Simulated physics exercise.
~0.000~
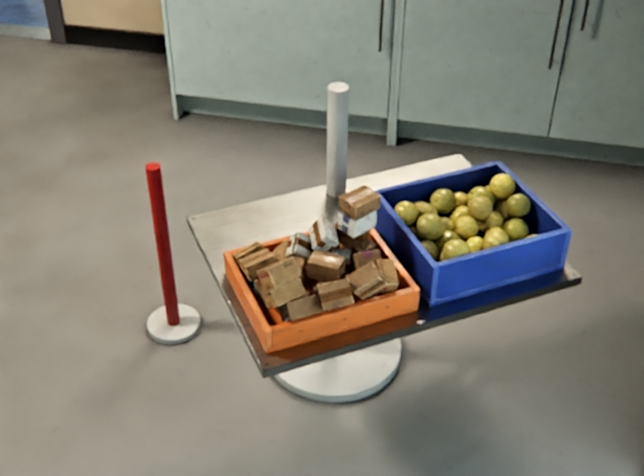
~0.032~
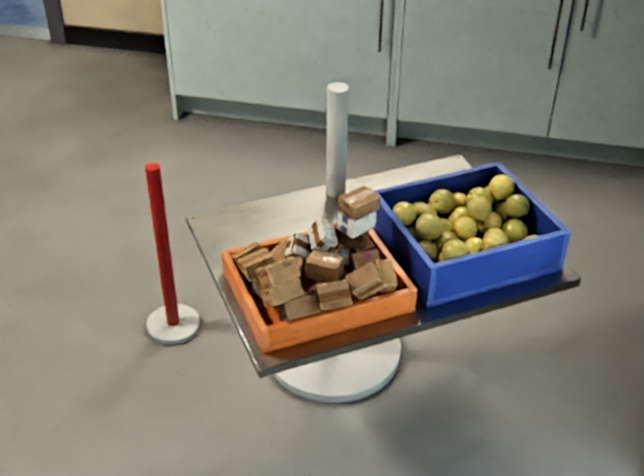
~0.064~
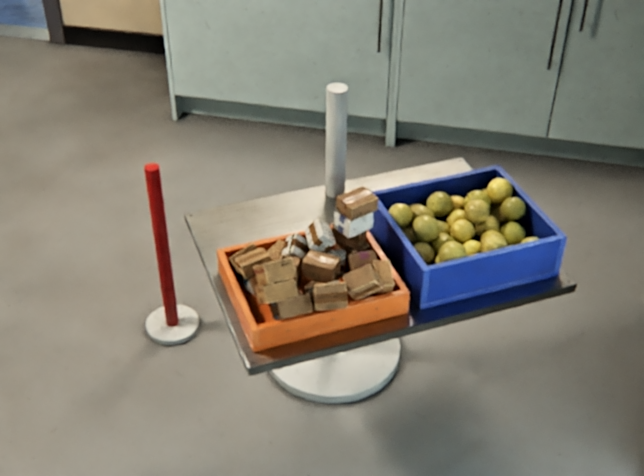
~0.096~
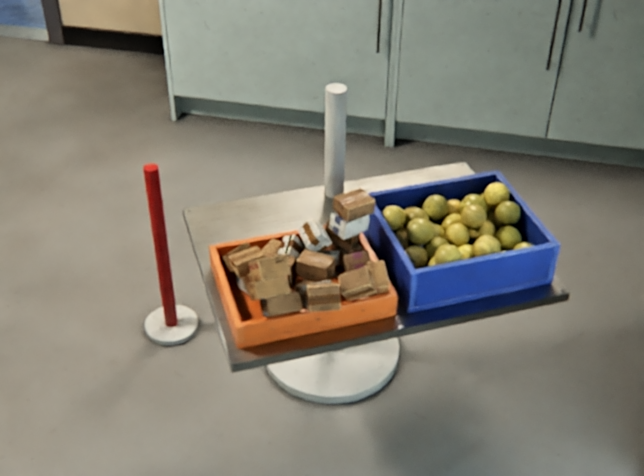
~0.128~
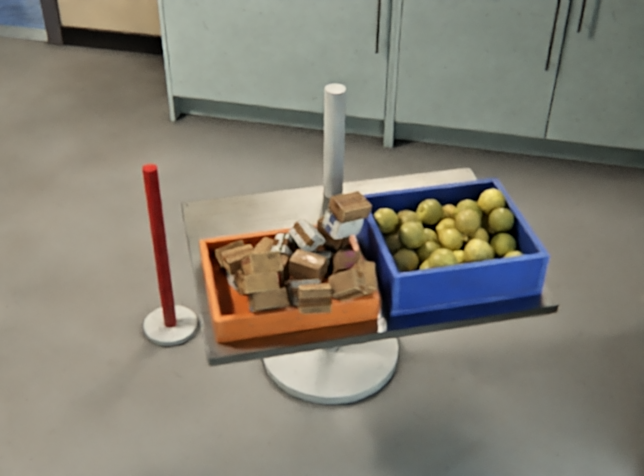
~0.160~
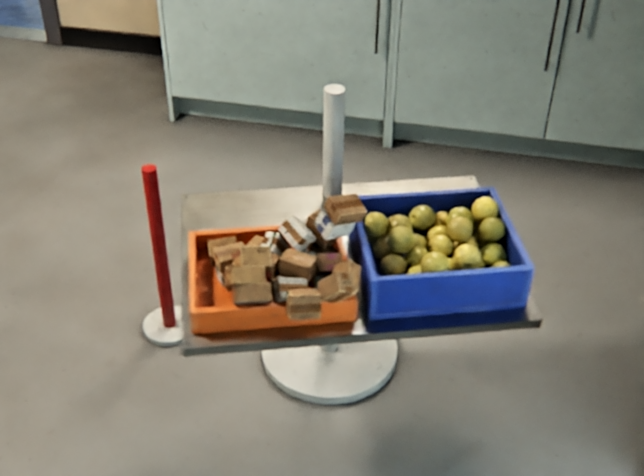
A flat shelf carrying a blue crate of yellow apples and an orange crate of little parcels swung slowly leftward around its post, then faster, as a couple of parcels came out of the orange crate.
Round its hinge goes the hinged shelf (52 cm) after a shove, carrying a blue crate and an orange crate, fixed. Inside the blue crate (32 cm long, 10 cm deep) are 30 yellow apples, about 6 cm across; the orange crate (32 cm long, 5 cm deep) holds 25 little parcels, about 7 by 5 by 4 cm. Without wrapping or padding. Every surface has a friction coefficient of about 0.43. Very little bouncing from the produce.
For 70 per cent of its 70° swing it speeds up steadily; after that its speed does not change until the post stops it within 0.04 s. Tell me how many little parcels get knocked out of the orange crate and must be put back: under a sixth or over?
Over a sixth.
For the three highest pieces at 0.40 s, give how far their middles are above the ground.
Mean height: Some 74 cm.
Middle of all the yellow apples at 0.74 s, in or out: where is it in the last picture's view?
Centre approx. at (266, 269).
After 0.32 s, it reaches the stop.
After 0.40 s, the blue crate has all 30 and the orange crate is down by 7 of 25.
After 0.52 s, the blue crate has all 30 and the orange crate is down by 10 of 25.
After 0.74 s, the blue crate is down by 1 of 30 and the orange crate is down by 11 of 25.
Outcome (at 1.18 s), the blue crate is down by 1 of 30 and the orange crate is down by 12 of 25. Asked share, 12 of 25, 48 per cent.
